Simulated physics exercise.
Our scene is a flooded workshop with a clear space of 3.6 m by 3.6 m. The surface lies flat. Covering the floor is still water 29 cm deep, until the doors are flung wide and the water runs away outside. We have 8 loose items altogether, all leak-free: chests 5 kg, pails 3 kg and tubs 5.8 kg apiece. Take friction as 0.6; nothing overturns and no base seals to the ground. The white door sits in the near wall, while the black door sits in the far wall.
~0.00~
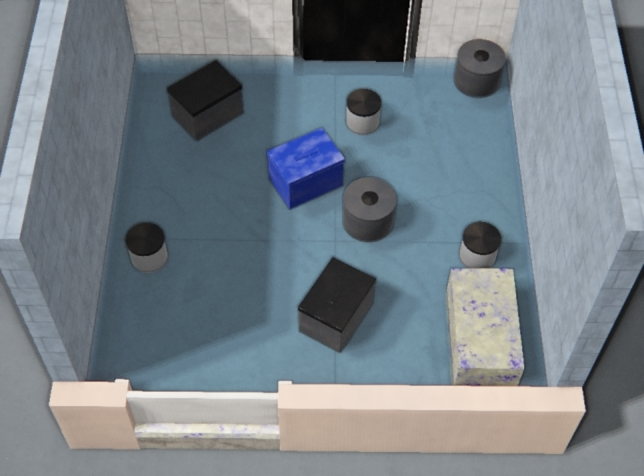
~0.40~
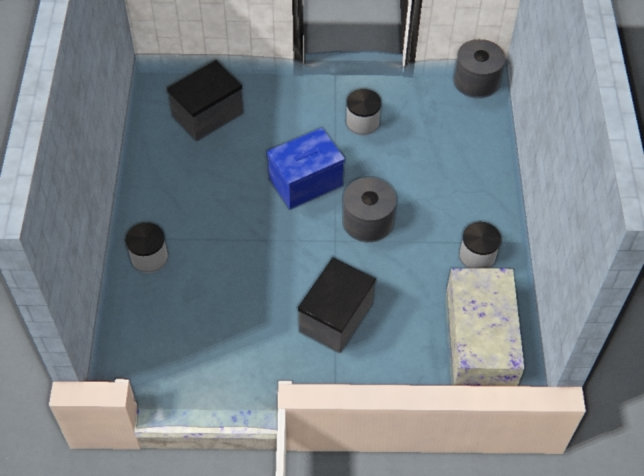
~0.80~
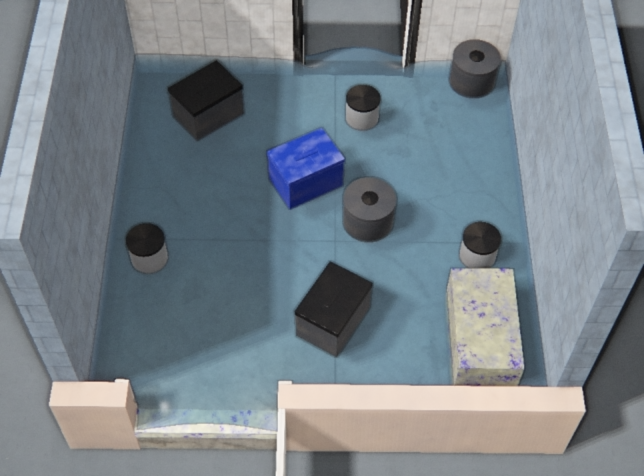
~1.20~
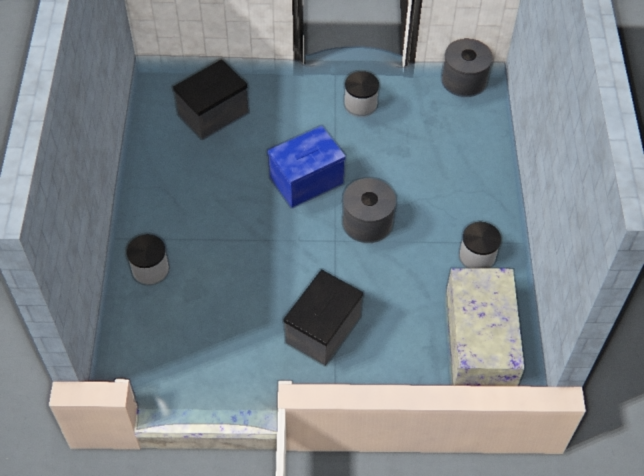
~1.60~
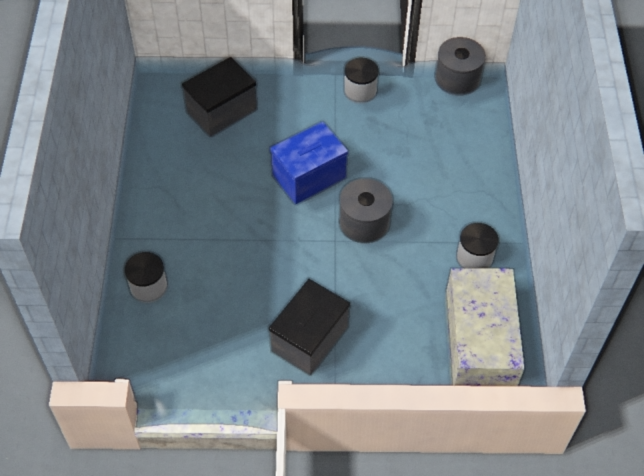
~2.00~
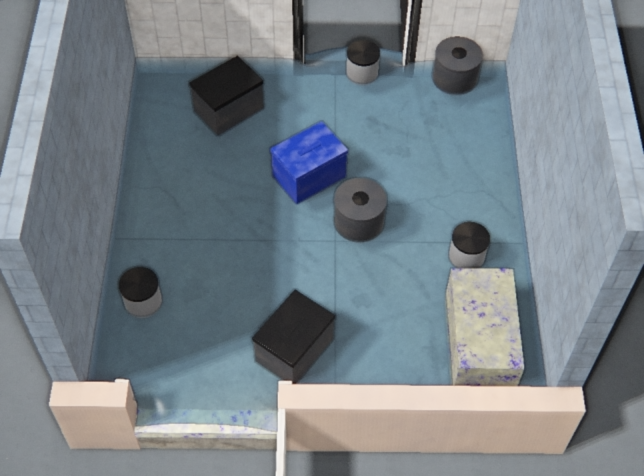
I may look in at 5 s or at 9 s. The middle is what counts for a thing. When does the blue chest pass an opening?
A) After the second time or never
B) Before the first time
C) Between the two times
After the second time or never (A).
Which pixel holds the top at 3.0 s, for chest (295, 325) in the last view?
Estimated pixel: Around (241, 386).
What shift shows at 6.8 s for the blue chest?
By that time, close to 30 cm.
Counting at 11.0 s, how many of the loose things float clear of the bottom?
The count is 3.
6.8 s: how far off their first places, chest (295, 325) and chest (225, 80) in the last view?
Taking them in order, the first is washed out and the second is 80 cm.
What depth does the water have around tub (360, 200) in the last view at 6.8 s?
Depth: Near 15 cm.
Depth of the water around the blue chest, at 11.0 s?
Roughly 10 cm at that moment.
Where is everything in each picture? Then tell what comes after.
The blue chest at (306, 155) floats; 29 cm deep round most things; 0 of 8 have shifted, in the first picture.
The blue chest at (306, 155) floats; about 3640 L in view; 0 of 8 have shifted, in the second picture.
The blue chest at (306, 155), afloat; about 3510 L in view; 1 of 8 have shifted, in the third picture.
The blue chest at (307, 153), afloat, 4 cm from its start; 26 cm deep round most things; 5 of 8 have shifted, in the fourth picture.
The blue chest at (309, 149), afloat, 10 cm from its start; about 3200 L in view; 6 of 8 have shifted, in the fifth picture.
The blue chest at (309, 149) floats, 11 cm from its start; 23 cm deep round most things; 8 of 8 have shifted, in the sixth picture.
After 3.0 s the blue chest is near (306, 152), 0.1 m from its start, afloat; 1 of 8 are out; 7 afloat.
After 6.8 s the blue chest is near (313, 142), 0.3 m from its start, afloat; 4 of 8 are out; 4 afloat.
After 11.0 s the blue chest is near (312, 122), 0.5 m from its start, afloat; 5 of 8 are out; 3 afloat.
After 15.0 s the blue chest is near (331, 78), 1.1 m from its start, afloat; 5 of 8 are out; 3 afloat.
